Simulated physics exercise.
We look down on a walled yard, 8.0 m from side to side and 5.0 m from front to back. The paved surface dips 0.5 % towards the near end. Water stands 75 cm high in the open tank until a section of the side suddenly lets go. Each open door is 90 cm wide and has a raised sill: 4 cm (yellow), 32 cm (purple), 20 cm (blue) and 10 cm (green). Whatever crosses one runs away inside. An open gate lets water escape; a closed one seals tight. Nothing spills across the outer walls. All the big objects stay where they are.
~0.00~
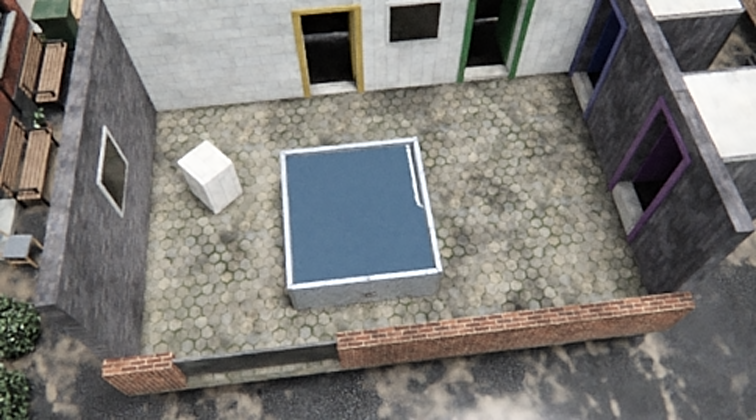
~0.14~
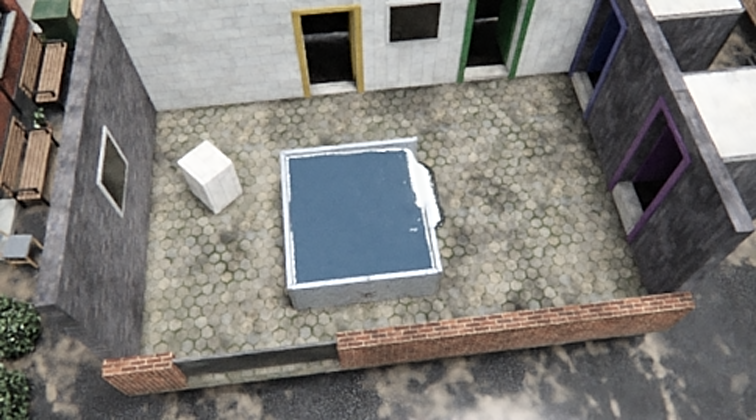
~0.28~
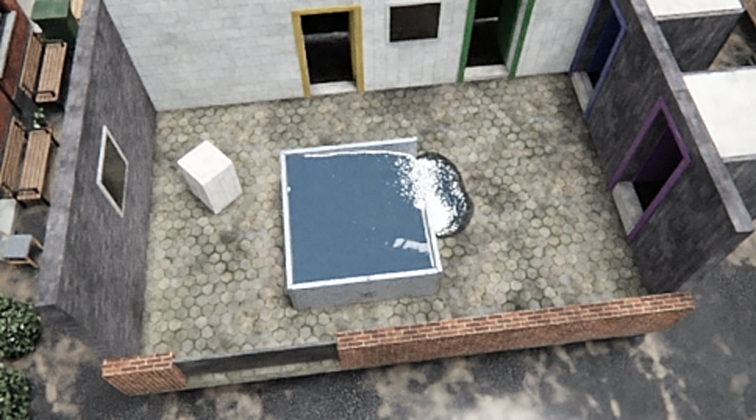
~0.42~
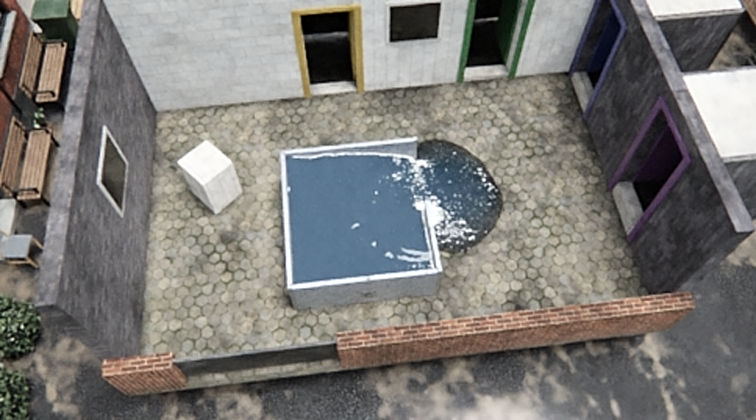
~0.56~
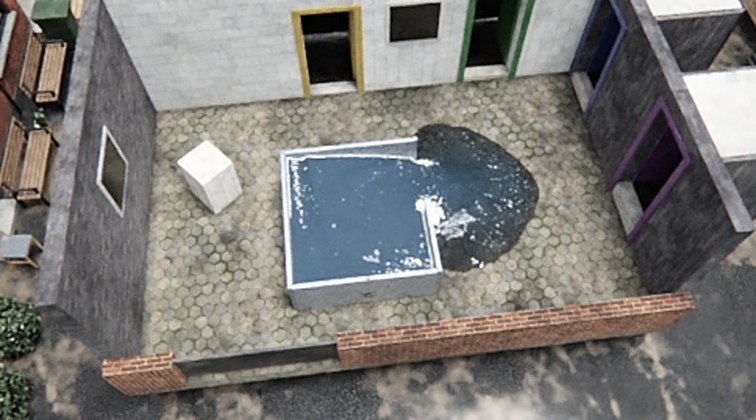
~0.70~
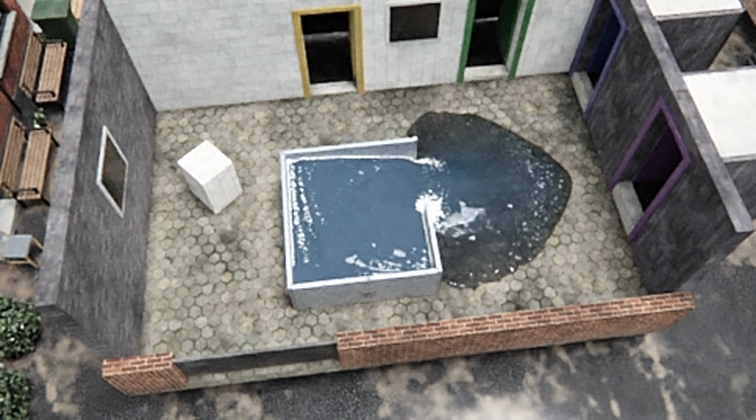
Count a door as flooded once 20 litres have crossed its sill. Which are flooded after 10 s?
Within that time: At the yellow door it keeps below the limit; at the purple door it keeps below the limit; at the blue door it goes over the limit; at the green door it exceeds the limit.
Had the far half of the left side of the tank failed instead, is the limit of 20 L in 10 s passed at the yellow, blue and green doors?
Then: Yellow past it, blue below, green below.
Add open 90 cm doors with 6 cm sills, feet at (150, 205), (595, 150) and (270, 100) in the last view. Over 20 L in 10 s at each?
In that order: Below, over, below.
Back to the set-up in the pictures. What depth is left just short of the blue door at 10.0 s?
Roughly 12.0 cm deep.
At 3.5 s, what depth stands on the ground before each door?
In cm: Yellow 0, purple 21, blue 25, green 20.
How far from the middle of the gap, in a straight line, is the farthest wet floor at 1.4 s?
Roughly 3.8 m.
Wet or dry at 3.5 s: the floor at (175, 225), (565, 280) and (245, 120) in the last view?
In that order: Not reached, flooded, not reached.
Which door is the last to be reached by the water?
It is the yellow one.
After 1.4 s water covers 35 % of the floor and is deepest (42 cm) near (422, 187); yellow door not reached, purple door 25 cm at the sill, 0 L in, blue door 12 cm at the sill, 0 L in, green door 2 cm at the sill, 0 L in.
After 2.2 s water covers 40 % of the floor and is deepest (46 cm) near (572, 83); yellow door not reached, purple door 32 cm at the sill, 0 L in, blue door 35 cm at the sill, 7 L in, green door 13 cm at the sill, 13 L in.
After 3.5 s water covers 45 % of the floor and is deepest (30 cm) near (653, 311); yellow door not reached, purple door 21 cm at the sill, 0 L in, blue door 25 cm at the sill, 66 L in, green door 20 cm at the sill, 45 L in.
After 6.0 s water covers 75 % of the floor and is deepest (22 cm) near (653, 311); yellow door 4 cm at the sill, 0 L in, purple door 17 cm at the sill, 0 L in, blue door 17 cm at the sill, 72 L in, green door 14 cm at the sill, 96 L in.
After 10.0 s water covers 95 % of the floor and is deepest (16 cm) near (152, 371); yellow door 4 cm at the sill, 1 L in, purple door 10 cm at the sill, 0 L in, blue door 12 cm at the sill, 72 L in, green door 12 cm at the sill, 116 L in.
